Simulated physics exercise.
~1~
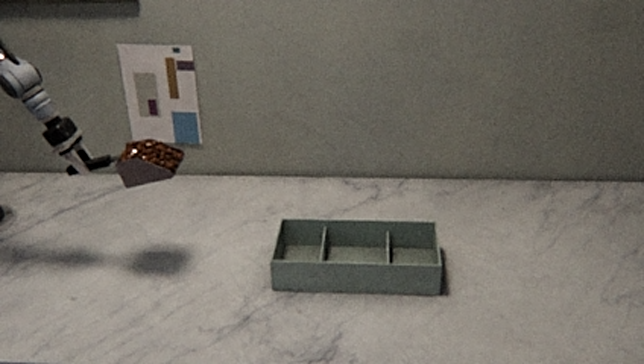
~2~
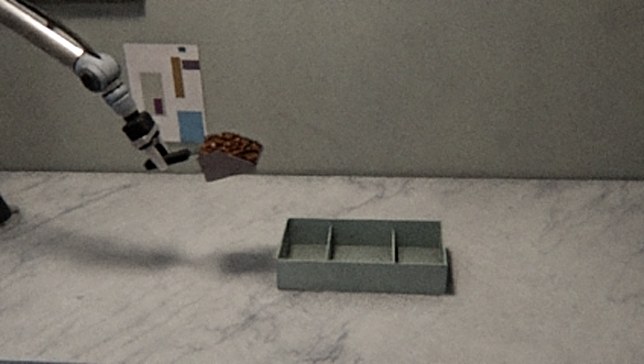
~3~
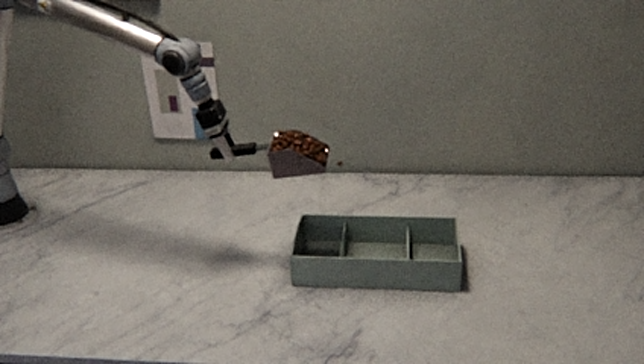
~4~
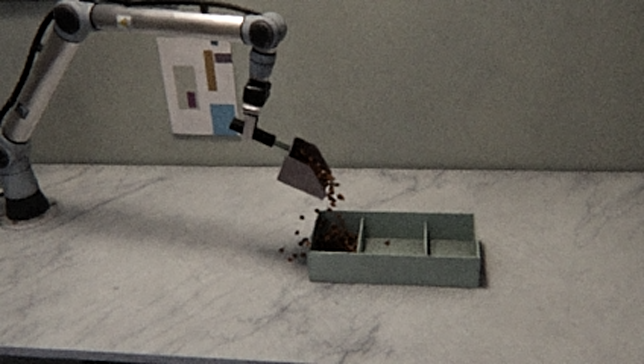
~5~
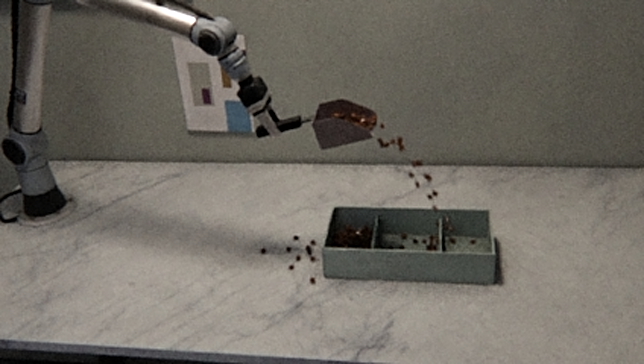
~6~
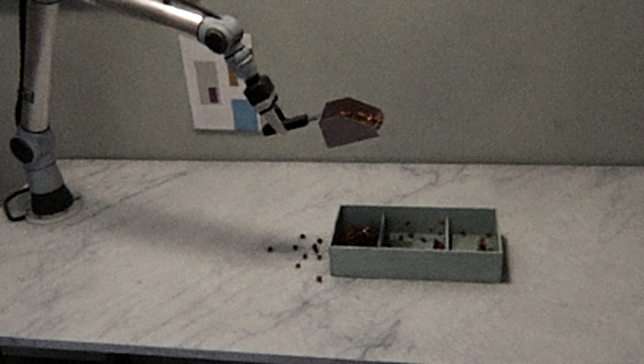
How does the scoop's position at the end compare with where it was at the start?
At the start the scoop is on the left, in front of the lower part of the wall print and well short of the tray. By the end it is farther right and higher up, above the left part of the tray.
